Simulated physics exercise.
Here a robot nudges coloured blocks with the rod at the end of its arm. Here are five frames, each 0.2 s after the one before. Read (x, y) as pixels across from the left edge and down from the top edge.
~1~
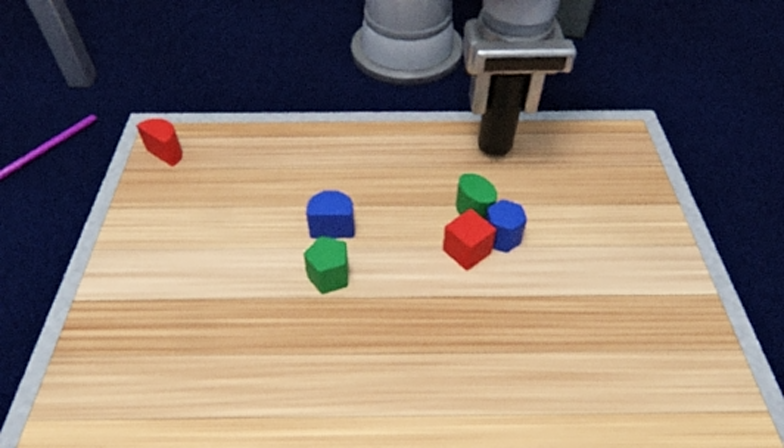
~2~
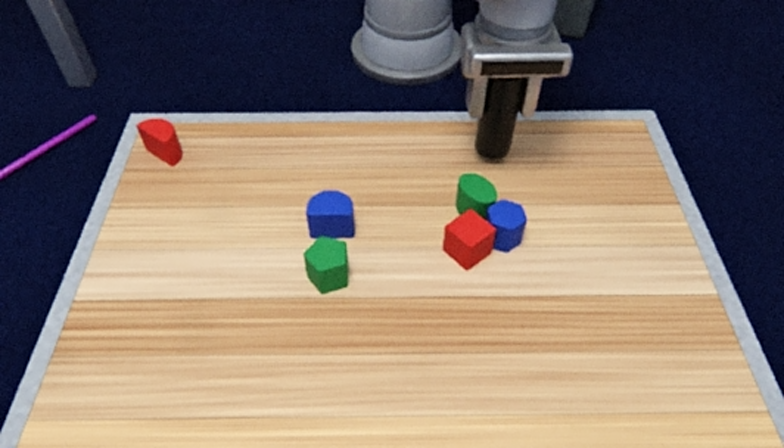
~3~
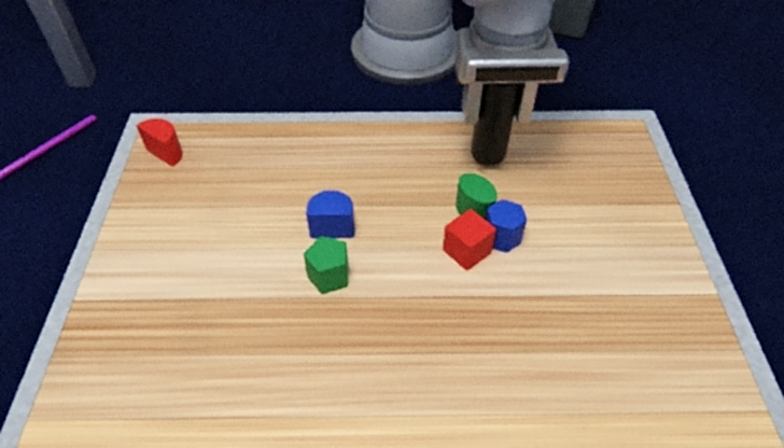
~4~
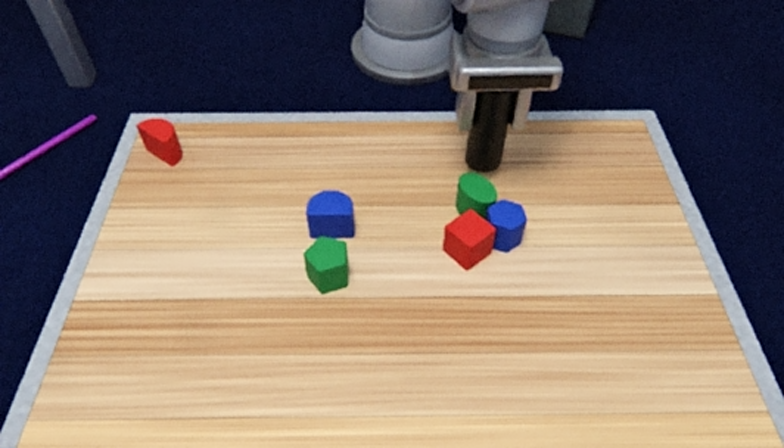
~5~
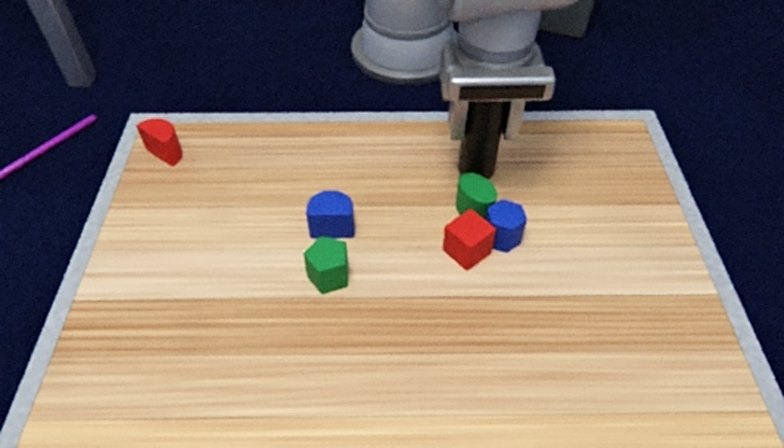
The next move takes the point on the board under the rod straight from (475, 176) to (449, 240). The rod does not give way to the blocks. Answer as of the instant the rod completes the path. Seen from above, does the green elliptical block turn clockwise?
Going by the path, no.
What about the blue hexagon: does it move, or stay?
That block is going to get moved.
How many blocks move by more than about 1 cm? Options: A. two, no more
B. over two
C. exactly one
My answer is option B.
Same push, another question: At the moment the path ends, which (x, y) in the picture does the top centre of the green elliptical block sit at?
It comes to (485, 232).
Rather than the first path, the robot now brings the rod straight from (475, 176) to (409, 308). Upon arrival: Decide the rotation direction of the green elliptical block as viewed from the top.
The block spins anticlockwise.
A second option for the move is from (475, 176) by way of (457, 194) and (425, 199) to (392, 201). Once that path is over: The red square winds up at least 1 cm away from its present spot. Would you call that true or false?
It is false.
On the path given first. Halfway along, rod at (463, 201); red square at (472, 241), turned 15° clockwise; green elliptical block at (480, 210), turned 40° anticlockwise; blue hexagon at (521, 225), turned 15° anticlockwise.
At the end, rod at (450, 233); red square at (480, 266), turned 60° clockwise; green elliptical block at (485, 232), turned 100° anticlockwise; blue hexagon at (526, 227), turned 15° anticlockwise.
